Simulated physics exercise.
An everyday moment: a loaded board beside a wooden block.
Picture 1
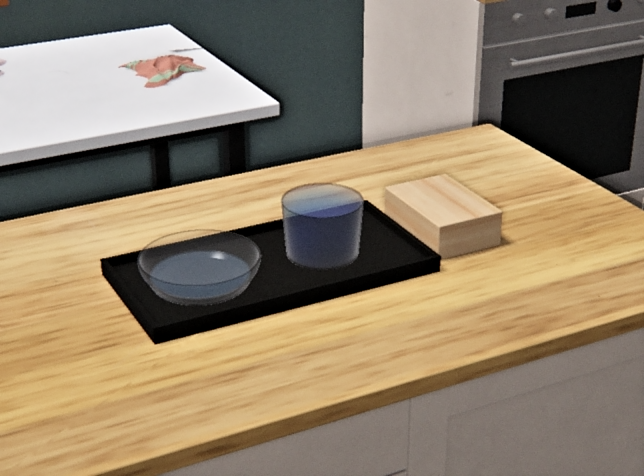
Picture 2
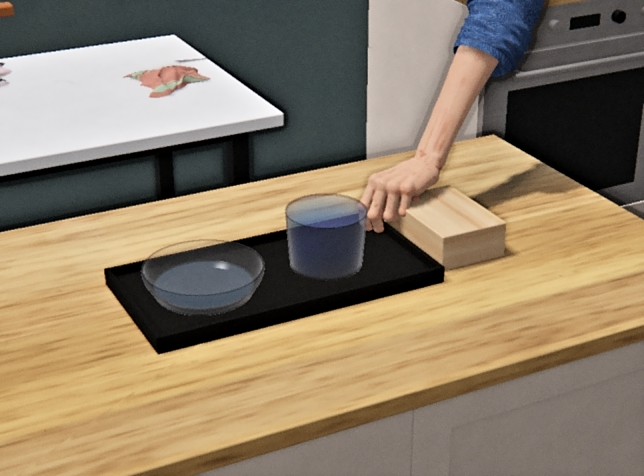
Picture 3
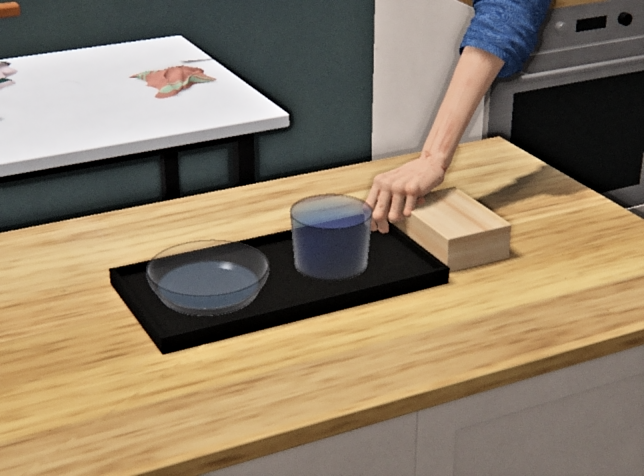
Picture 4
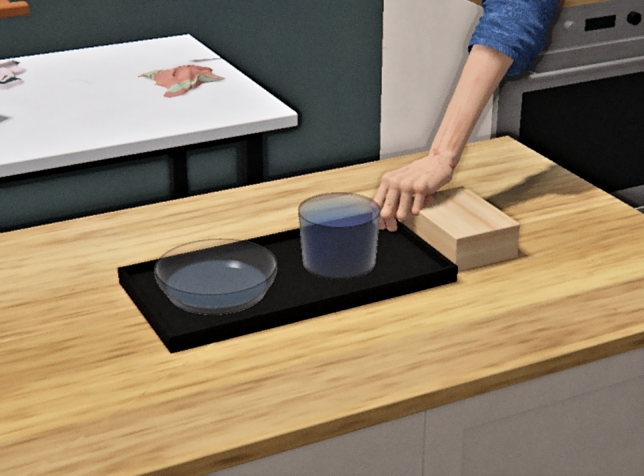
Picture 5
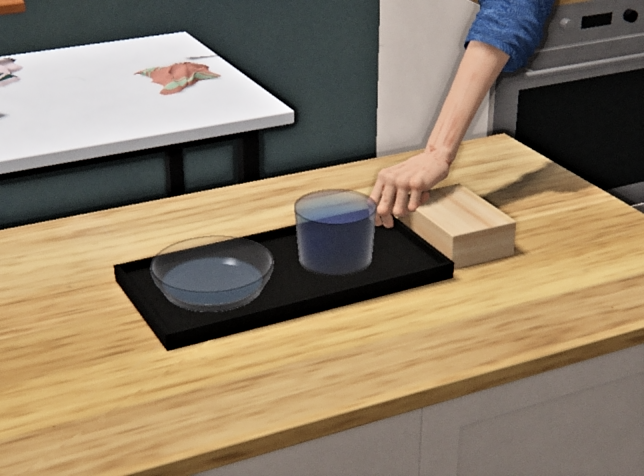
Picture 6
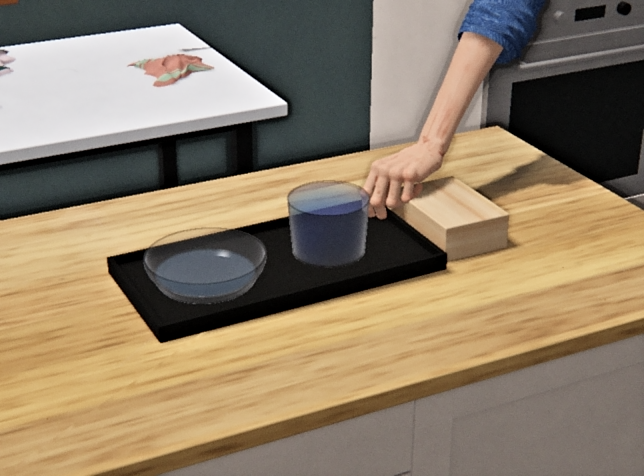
The clip opens on a black board lying flat on a wooden counter, holding a shallow glass dish and a fuller tub of blue liquid, with a wooden block at right. A hand reaches in and grips the board's right end, then raises it very slightly, the containers barely shifting.
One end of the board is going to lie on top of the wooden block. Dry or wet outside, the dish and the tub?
The dish stays dry outside and the tub slops over.
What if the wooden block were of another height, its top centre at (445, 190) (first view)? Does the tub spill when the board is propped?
Verdict: Spills.
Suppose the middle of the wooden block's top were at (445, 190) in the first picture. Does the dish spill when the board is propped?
My call: Keeps it in.
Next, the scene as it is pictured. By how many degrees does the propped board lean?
Some 8 degrees.
Soon after, the board slopes by about 5°; dish, nothing has left it; tub, some has gone over its rim.
Later, the board slopes by about 10°; dish, nothing has left it; tub, some has gone over its rim.
In the end, the board slopes by about 8°, resting on the wooden block; dish, nothing has left it; tub, some has gone over its rim.
